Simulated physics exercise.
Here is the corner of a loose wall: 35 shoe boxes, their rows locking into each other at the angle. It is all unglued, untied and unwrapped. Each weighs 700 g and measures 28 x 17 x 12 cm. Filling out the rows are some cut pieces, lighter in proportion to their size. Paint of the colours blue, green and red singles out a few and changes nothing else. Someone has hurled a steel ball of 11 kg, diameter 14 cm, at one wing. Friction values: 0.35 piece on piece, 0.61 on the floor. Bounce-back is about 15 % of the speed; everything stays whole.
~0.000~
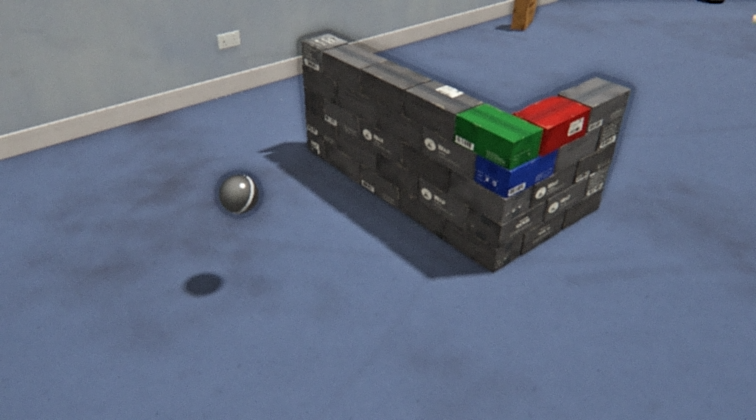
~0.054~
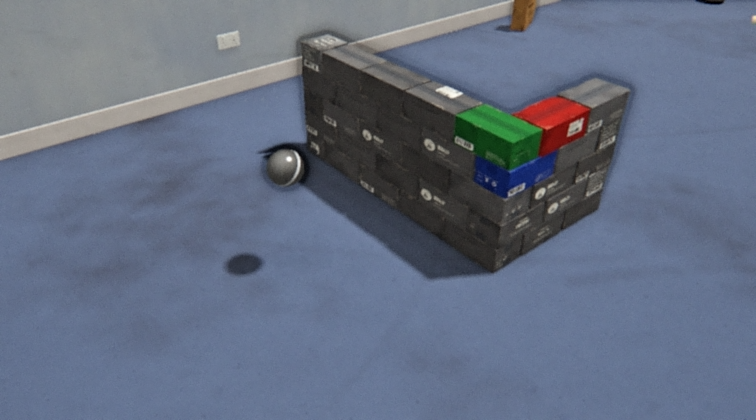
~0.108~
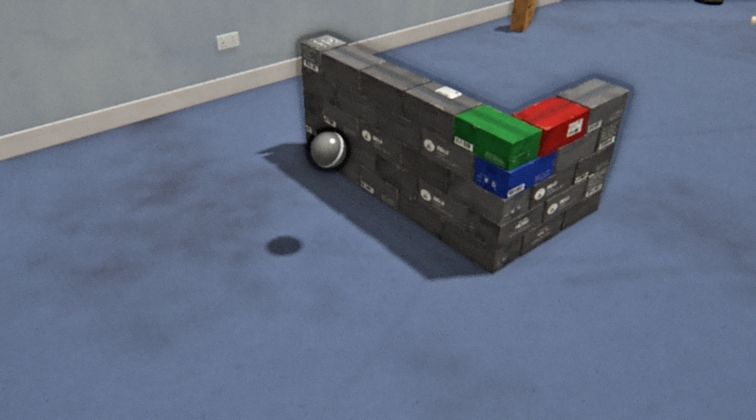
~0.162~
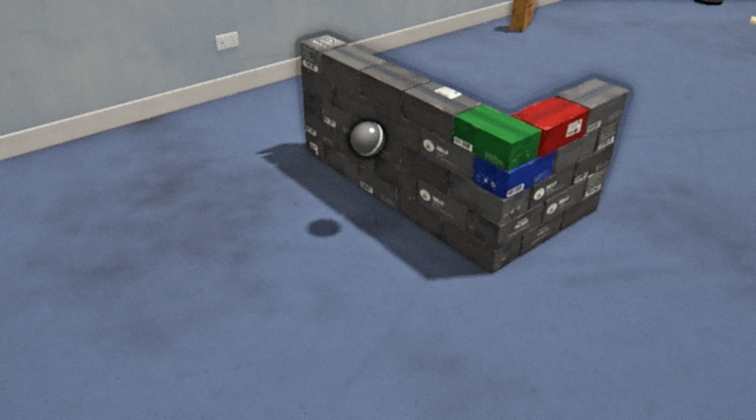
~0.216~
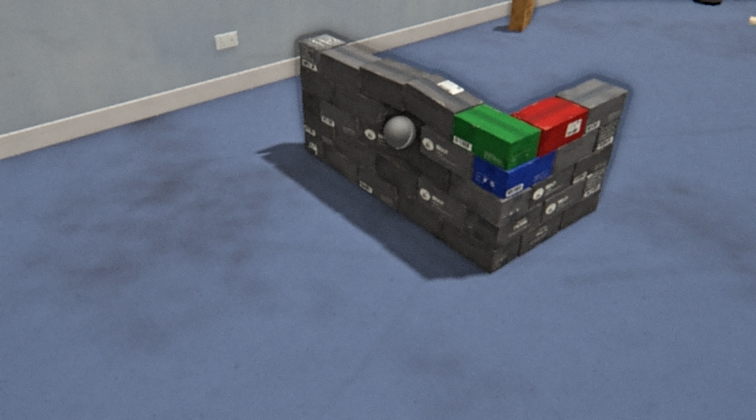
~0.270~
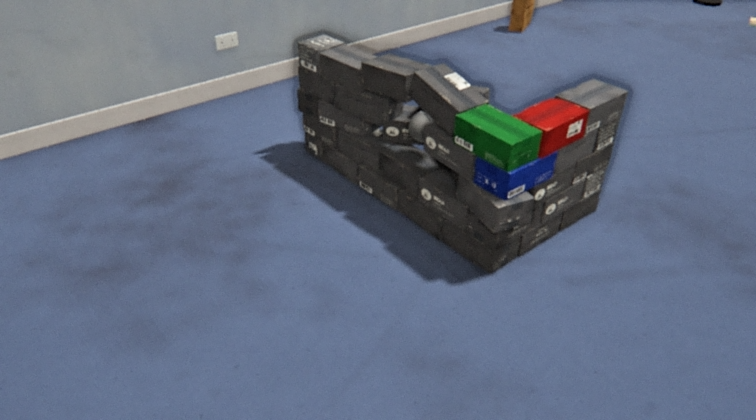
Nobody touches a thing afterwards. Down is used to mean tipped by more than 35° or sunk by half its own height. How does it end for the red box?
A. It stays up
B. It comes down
A, it stays up.
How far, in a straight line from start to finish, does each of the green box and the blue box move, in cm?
The green one ends around 5 cm from its start and the blue one around 0 cm.
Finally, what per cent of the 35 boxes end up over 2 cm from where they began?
It is 35 per cent.
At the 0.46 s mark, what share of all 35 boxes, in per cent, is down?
It's 10 percent at that point.
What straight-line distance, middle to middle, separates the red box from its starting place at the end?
Roughly 2 centimetres.
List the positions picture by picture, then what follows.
In the first frame (each place is the centre of the face we see best), ball (239, 195) 71 cm from contact, 3.9 m/s; red box (552, 110); blue box (533, 174); green box (482, 142); all as stacked.
In the second frame, ball (285, 168) 51 cm from contact, 3.8 m/s; red box (551, 111).
In the third frame, ball (328, 150) 31 cm from contact, 3.7 m/s; red box (551, 111).
In the fourth frame, ball (368, 139) 10 cm from contact, 3.8 m/s; red box (550, 111).
In the fifth frame, ball (400, 132) after contact, 2.8 m/s; red box (550, 112); steepest lean 6°, the box at (427, 110); 5 have shifted.
In the sixth frame, ball (424, 127) after contact, 2.8 m/s; red box (551, 112); green box (480, 144); blue box (532, 176); steepest lean 15°, the box at (432, 103); 12 have shifted.
By 0.33 s, ball still moving; none of the 35 boxes down, 18 disturbed; red box unmoved; green box moved 17 mm.
By 0.46 s, ball still moving; 3 of the 35 boxes down; red box unmoved; green box moved 18 mm.
By 0.68 s, ball still moving; 5 of the 35 boxes down; red box moved 11 mm; green box tilted 4°.
By 1.04 s, ball still moving; 6 of the 35 boxes down; red box moved 11 mm; green box tilted 4°.
When it is over (1.5 s), ball rolling away; 6 of the 35 boxes down; red box moved 11 mm; green box tilted 4°; blue box moved 13 mm. In pixels of the last frame, middles, red box near (550, 127), green box near (500, 137).
